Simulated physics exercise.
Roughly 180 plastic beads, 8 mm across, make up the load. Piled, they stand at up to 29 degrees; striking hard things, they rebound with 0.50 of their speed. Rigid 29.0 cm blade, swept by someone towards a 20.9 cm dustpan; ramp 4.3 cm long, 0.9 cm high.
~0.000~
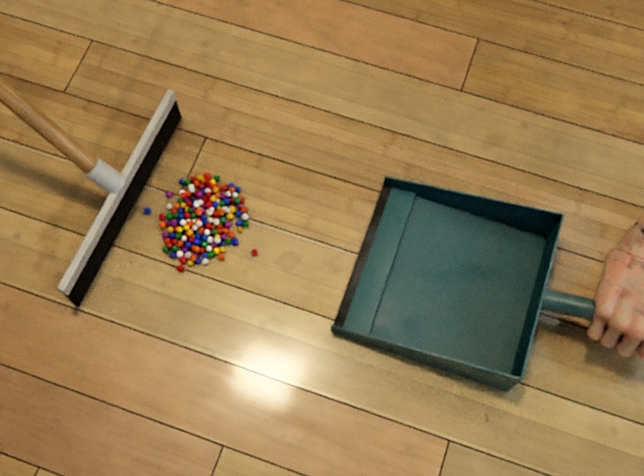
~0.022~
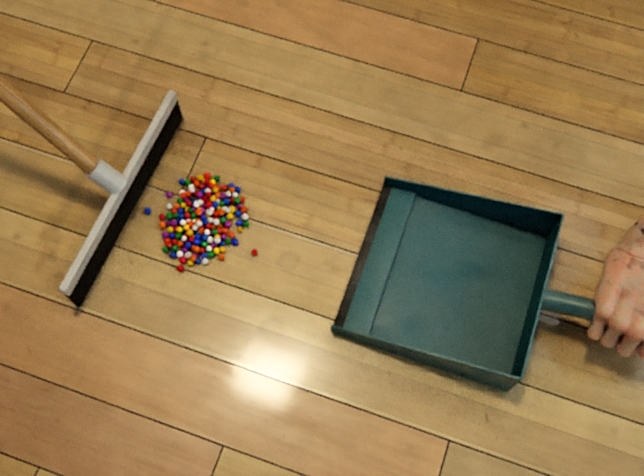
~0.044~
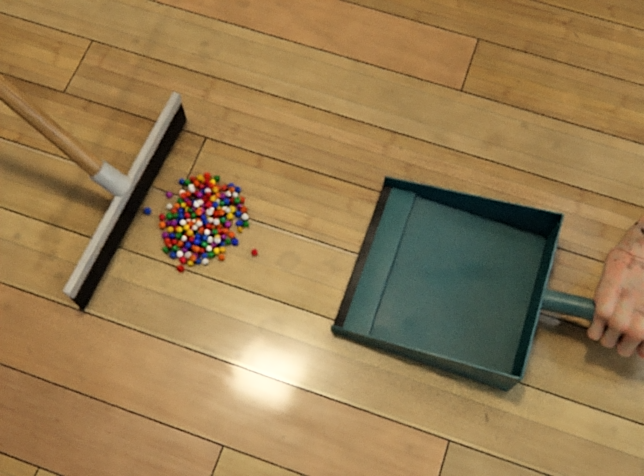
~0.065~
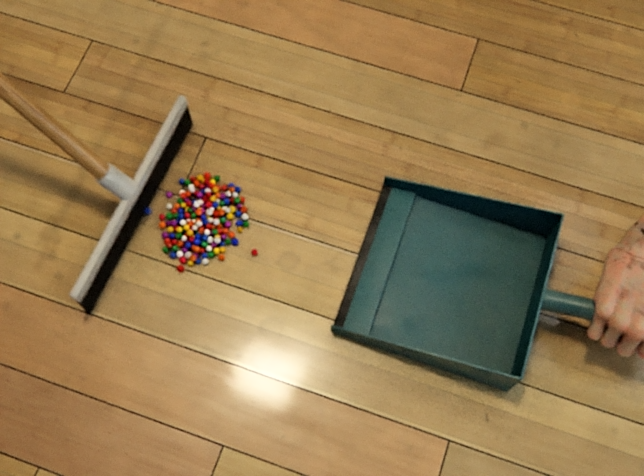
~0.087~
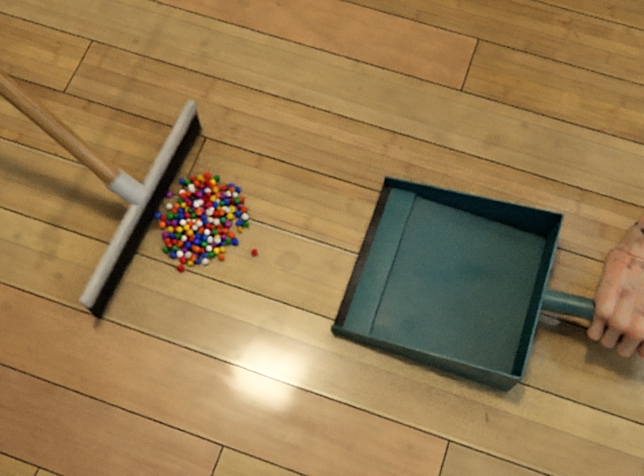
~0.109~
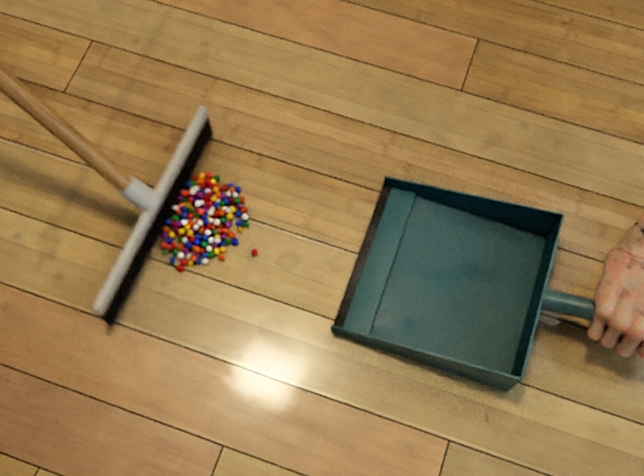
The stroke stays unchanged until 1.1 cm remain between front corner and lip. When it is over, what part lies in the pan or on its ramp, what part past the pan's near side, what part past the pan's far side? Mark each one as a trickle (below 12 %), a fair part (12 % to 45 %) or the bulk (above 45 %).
In the pan or on its ramp: The bulk; past the pan's near side: A fair part; past the pan's far side: A trickle.
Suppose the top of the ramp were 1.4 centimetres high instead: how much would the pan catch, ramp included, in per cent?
Near 45 per cent, then.
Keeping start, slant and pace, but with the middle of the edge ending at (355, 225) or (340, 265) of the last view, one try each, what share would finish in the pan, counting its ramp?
About 50 % and 55 %.
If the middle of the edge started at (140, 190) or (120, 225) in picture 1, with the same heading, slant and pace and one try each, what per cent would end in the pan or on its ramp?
Roughly 50 % and 50 %.
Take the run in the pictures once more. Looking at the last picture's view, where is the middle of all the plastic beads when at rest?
In the last view, approximately (368, 299).
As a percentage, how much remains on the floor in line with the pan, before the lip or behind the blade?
Share there: About 25 %.
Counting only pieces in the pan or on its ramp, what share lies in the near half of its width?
Roughly 80 in a hundred.
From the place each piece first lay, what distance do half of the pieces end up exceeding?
It works out to roughly 24 cm.
After 0.26 s, middle of the blade 13 cm from the lip; 0 % over the lip, far side 0 %, near side 10 %.
Then, at 0.36 s, middle of the blade 5 cm from the lip; 0 % over the lip, far side 0 %, near side 15 %.
Then, at 0.59 s, middle of the blade 2 cm from the lip; 55 % over the lip, far side 5 %, near side 20 %.
At rest (1.6 s), pan 50 %, near side 20 %, far side 5 %, in front of the lip or behind the blade 25 %.
